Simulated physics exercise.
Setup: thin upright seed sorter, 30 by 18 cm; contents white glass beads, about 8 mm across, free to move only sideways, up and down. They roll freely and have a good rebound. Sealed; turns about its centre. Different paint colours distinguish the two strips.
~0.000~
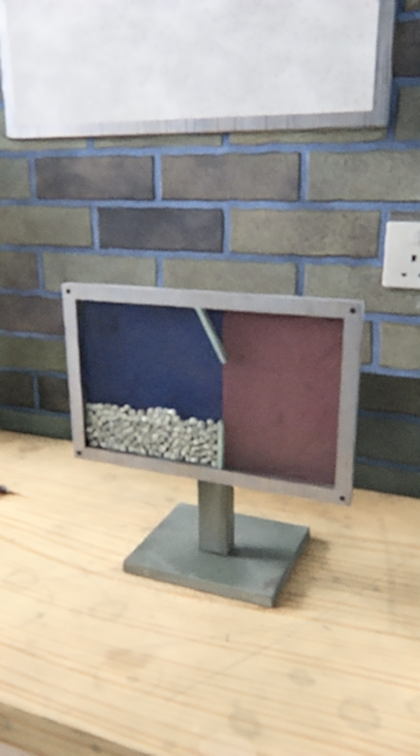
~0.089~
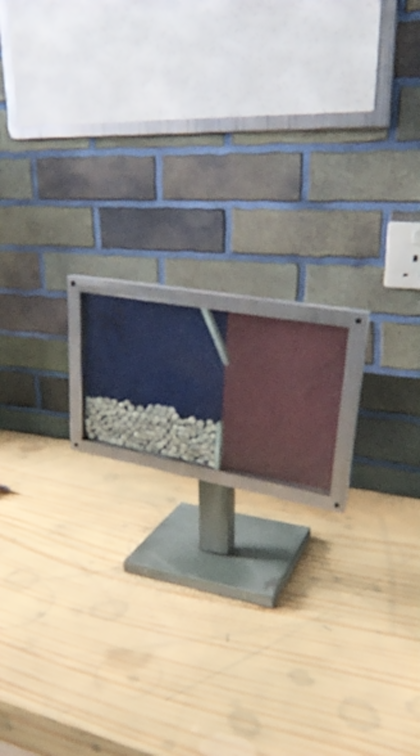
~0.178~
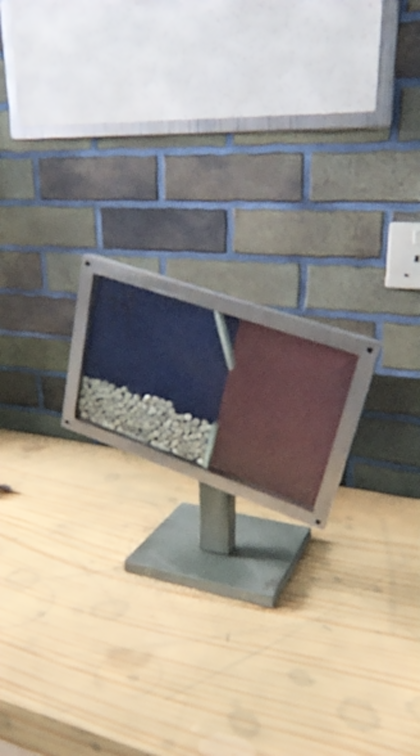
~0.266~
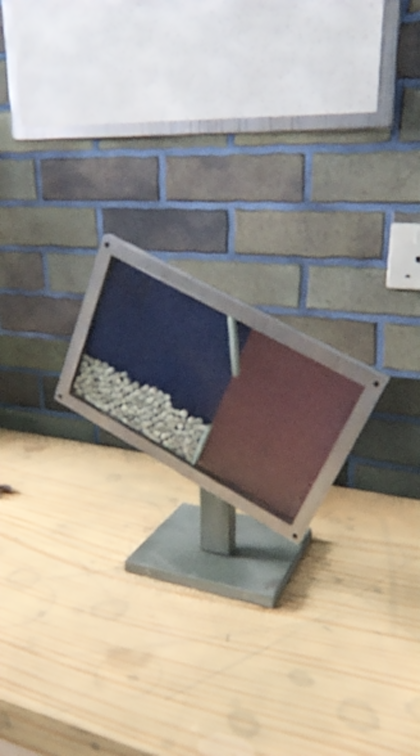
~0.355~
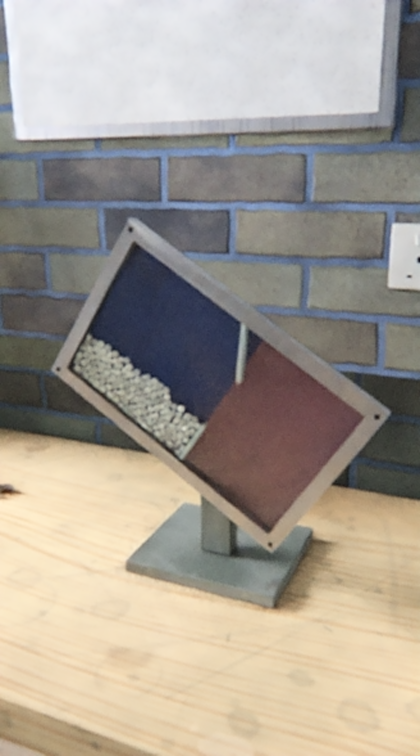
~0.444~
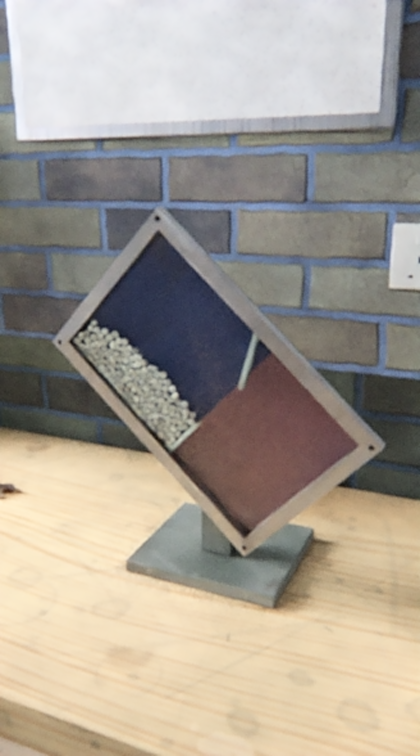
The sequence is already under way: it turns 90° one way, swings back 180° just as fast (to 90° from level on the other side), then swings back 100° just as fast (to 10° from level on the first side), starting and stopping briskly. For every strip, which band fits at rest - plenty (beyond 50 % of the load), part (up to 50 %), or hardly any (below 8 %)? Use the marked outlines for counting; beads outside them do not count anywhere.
Pink strip - part, blue strip - plenty.
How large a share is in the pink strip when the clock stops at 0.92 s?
Around 65 percent of the load.
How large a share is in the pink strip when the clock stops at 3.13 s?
Roughly 15 percent.
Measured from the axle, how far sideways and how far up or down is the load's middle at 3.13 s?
The middle sits around 6 cm left and 8 cm below.
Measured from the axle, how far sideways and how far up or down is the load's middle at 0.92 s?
The middle sits around 1 cm left of it and 7 cm below it.
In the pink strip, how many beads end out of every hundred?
Some 15 percent.
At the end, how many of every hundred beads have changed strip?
Close to 15 % end up somewhere else.
After 0.92 s, it stands 90° clockwise; the beads' middle is 1 cm left of and 7 cm below the centre; pink 65 %, blue 35 %.
After 3.13 s, it stands 40° anticlockwise; the beads' middle is 6 cm left of and 8 cm below the centre; pink 15 %, blue 85 %.
After 3.64 s, it stands 10° clockwise; the beads' middle is 7 cm left of and 5 cm below the centre; pink 15 %, blue 85 %.
At rest by 4.5 s, it stands 10° clockwise; pink 15 %, blue 85 %.
